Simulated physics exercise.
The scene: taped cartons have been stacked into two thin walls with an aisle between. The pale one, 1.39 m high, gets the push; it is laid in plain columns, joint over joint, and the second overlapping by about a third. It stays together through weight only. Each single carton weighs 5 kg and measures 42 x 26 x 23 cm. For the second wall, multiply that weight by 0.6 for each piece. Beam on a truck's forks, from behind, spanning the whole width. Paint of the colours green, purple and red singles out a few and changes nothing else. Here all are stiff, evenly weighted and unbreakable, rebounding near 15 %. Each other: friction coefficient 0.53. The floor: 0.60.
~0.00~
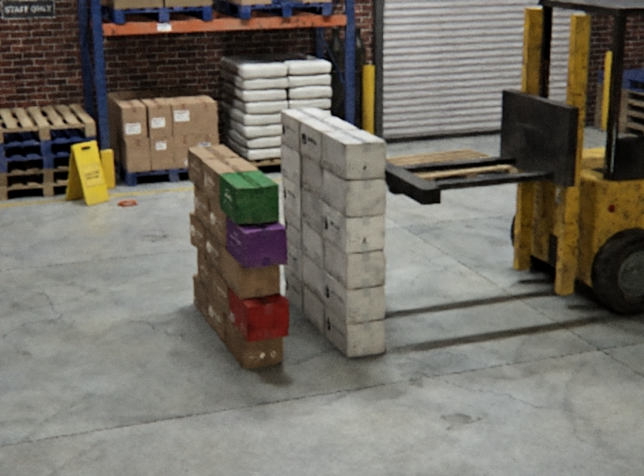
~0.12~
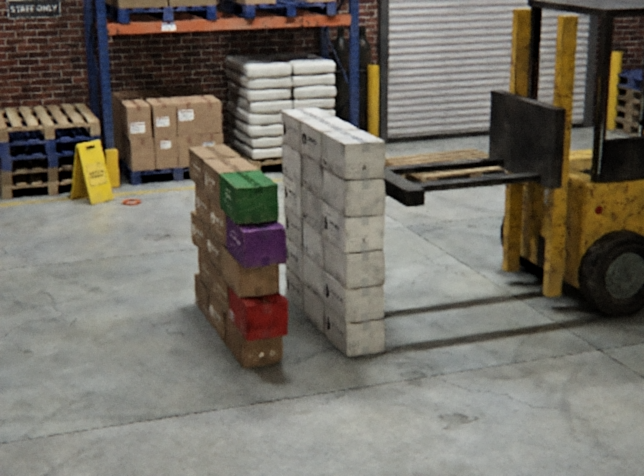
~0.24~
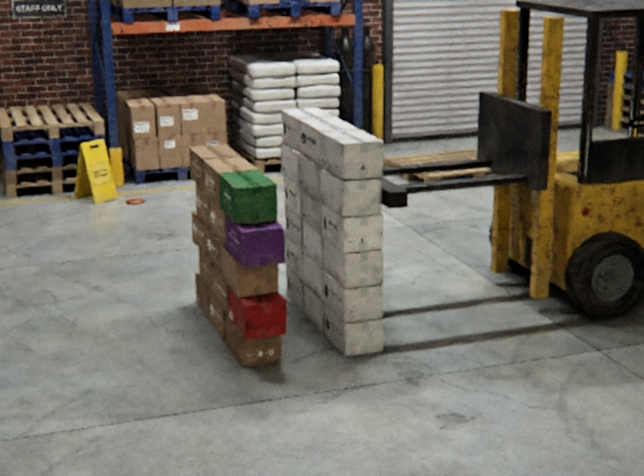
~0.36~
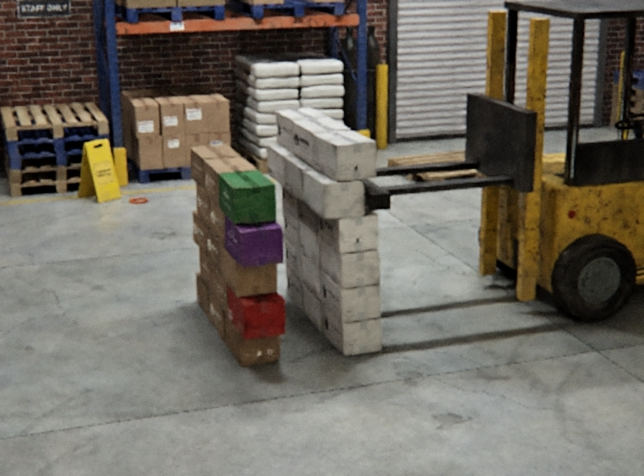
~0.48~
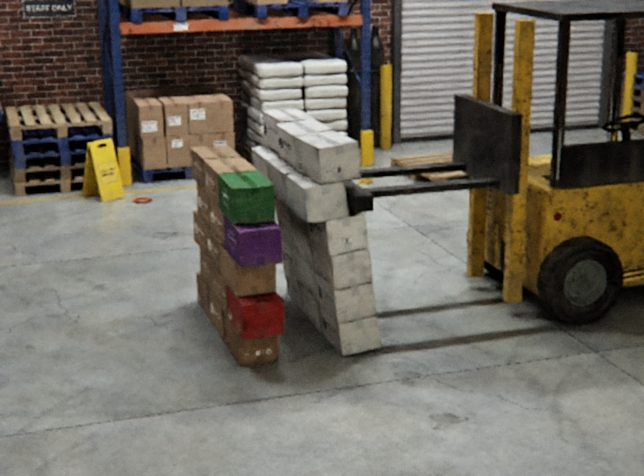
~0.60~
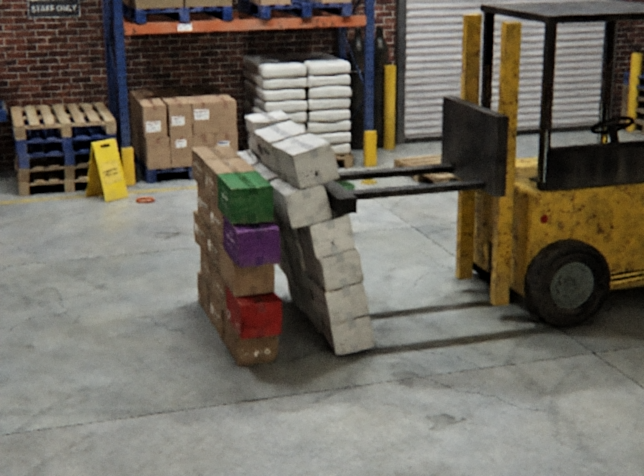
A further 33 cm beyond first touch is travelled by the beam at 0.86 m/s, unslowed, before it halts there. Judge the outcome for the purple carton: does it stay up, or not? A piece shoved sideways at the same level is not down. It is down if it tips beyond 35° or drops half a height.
For the purple carton, the answer is not.
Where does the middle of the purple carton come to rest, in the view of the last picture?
(95, 364), more or less.
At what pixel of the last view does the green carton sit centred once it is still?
In the final image its middle is around (27, 364).
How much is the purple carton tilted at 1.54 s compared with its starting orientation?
Measured against how it began, the tilt is near 60 degrees.
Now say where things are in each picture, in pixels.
In the first picture (pixels give the middle of a visible side; the camera moves round a little), beam (431, 197) 19 cm from the wall; purple carton (266, 249); green carton (259, 205); red carton (269, 322); none of the others has stirred.
In the second picture, beam (414, 198) 9 cm from the wall; purple carton (265, 248).
In the third picture, beam (397, 200) 17 mm in; purple carton (264, 248).
In the fourth picture, beam (380, 202) 12 cm in; purple carton (263, 248).
In the fifth picture, beam (362, 204) 22 cm in; purple carton (261, 248); none of the others has stirred.
In the sixth picture, beam (346, 206) 32 cm in; purple carton (259, 248); green carton (253, 206); red carton (262, 320); none of the others has stirred.
After 0.86 s, 2 of the pale wall down; none of the 15 cartons of the second wall down, 9 disturbed; purple carton 4° from how it stood; green carton 4° from how it stood.
After 1.24 s, 6 of the pale wall down; 2 of the 15 cartons of the second wall down; purple carton 29° from how it stood; red carton 29° from how it stood.
After 1.54 s, 6 of the pale wall down; 9 of the 15 cartons of the second wall down; purple carton 63° from how it stood, 39 cm lower; green carton 64° from how it stood, 55 cm lower.
After 2.36 s, 6 of the pale wall down; 9 of the 15 cartons of the second wall down; purple carton on its side; green carton on its side.
In the end (5.4 s), 6 of the pale wall down; 9 of the 15 cartons of the second wall down; purple carton on its side; green carton on its side; red carton on its side. From the last view, middles, purple carton near (95, 364), green carton near (27, 364).
